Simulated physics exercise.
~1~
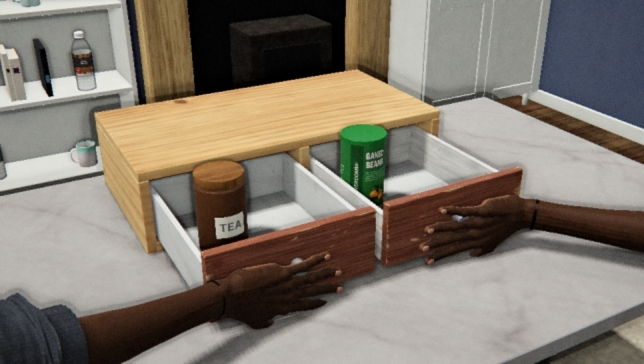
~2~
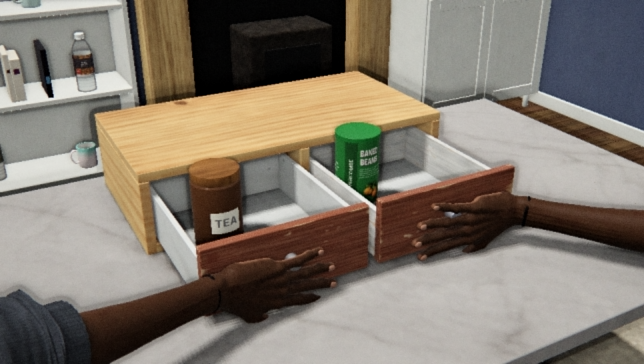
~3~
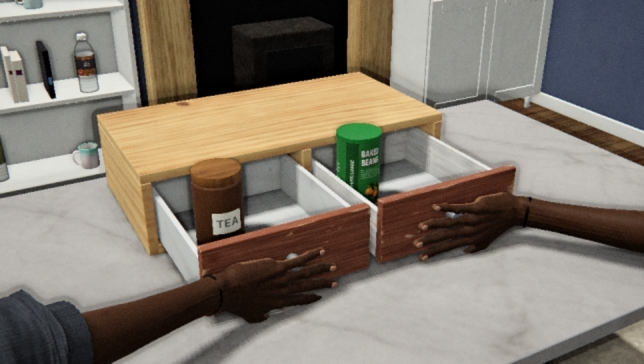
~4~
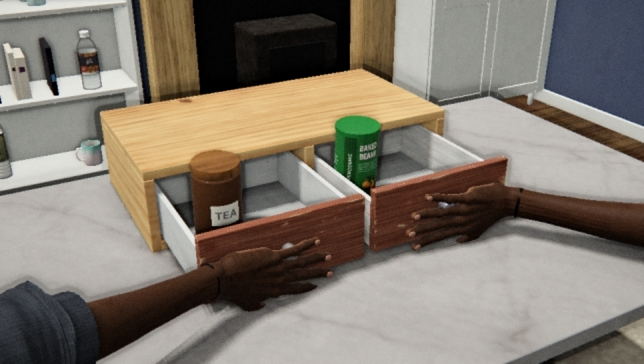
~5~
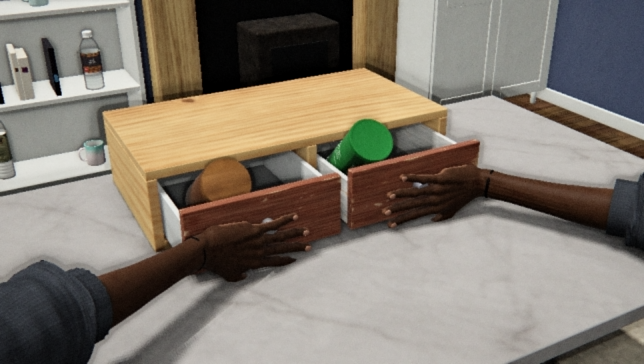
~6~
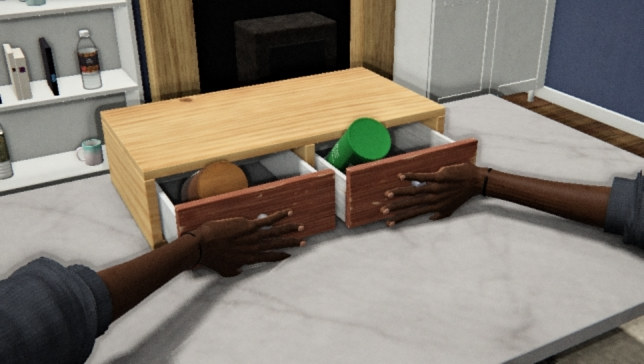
Two hands push both drawers inward, tipping the brown jar and green pot, but both stay ajar.
